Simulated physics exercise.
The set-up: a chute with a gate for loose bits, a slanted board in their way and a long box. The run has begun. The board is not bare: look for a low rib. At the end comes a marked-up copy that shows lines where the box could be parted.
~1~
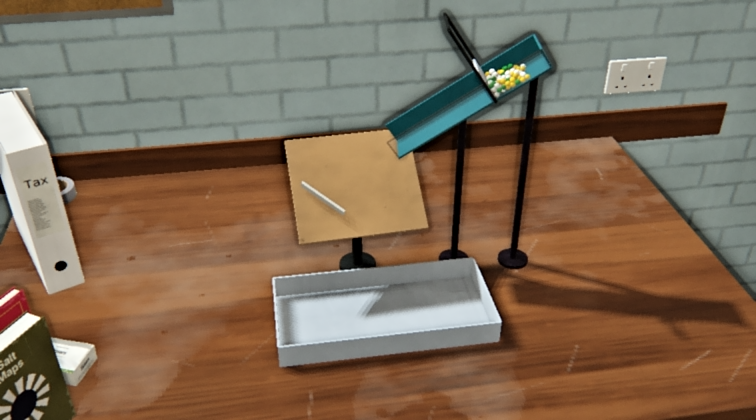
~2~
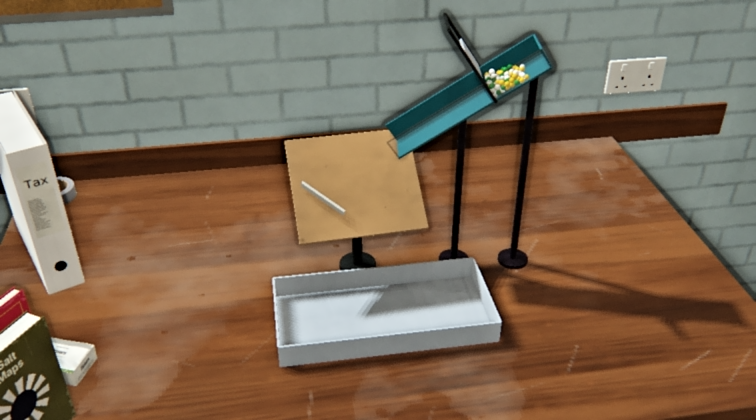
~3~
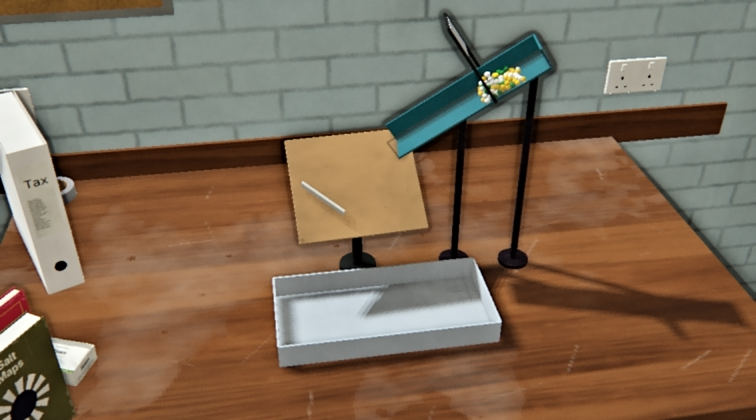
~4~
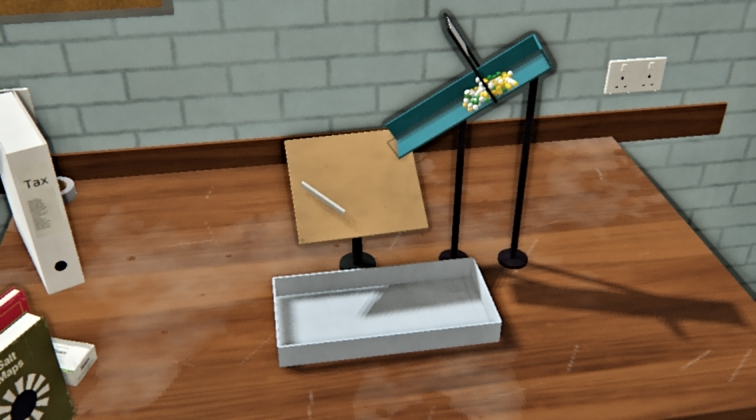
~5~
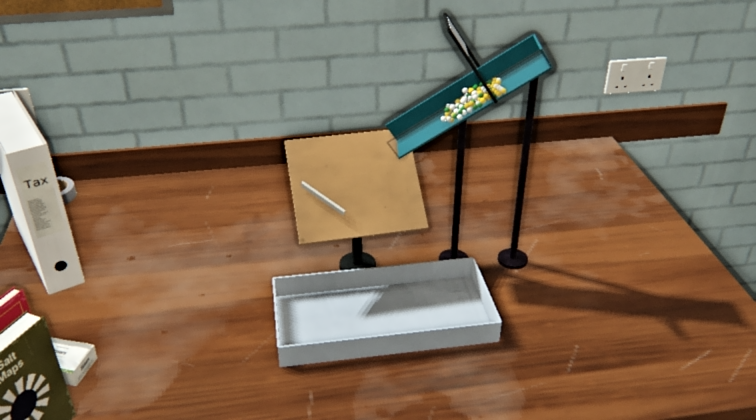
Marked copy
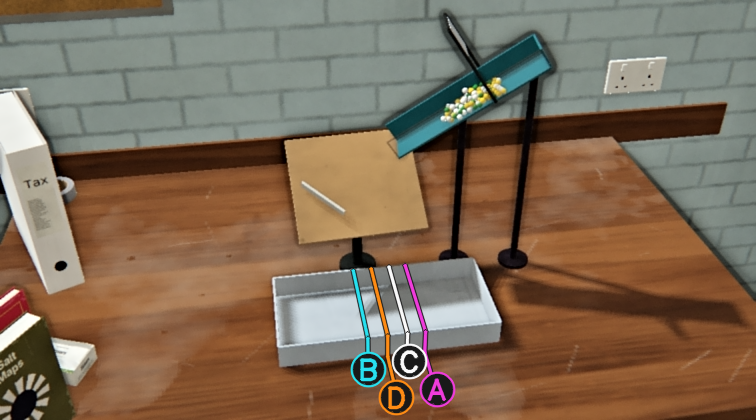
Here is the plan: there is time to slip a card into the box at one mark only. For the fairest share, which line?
It is D.
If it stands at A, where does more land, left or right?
The left side.
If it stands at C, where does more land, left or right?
The left side.
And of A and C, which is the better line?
It is C.
On the marked copy, line A crosses the front rim at (425, 330); line B crosses the front rim at (367, 337); line C crosses the front rim at (407, 332); line D crosses the front rim at (387, 335).
If A is chosen, of what is caught, nearly all on the left of the divider, a stray few on the right.
If B is chosen, of what is caught, about a quarter on the left of the divider, most on the right.
If C is chosen, of what is caught, most on the left of the divider, about a quarter on the right.
If D is chosen, of what is caught, about half on the left of the divider, about half on the right.
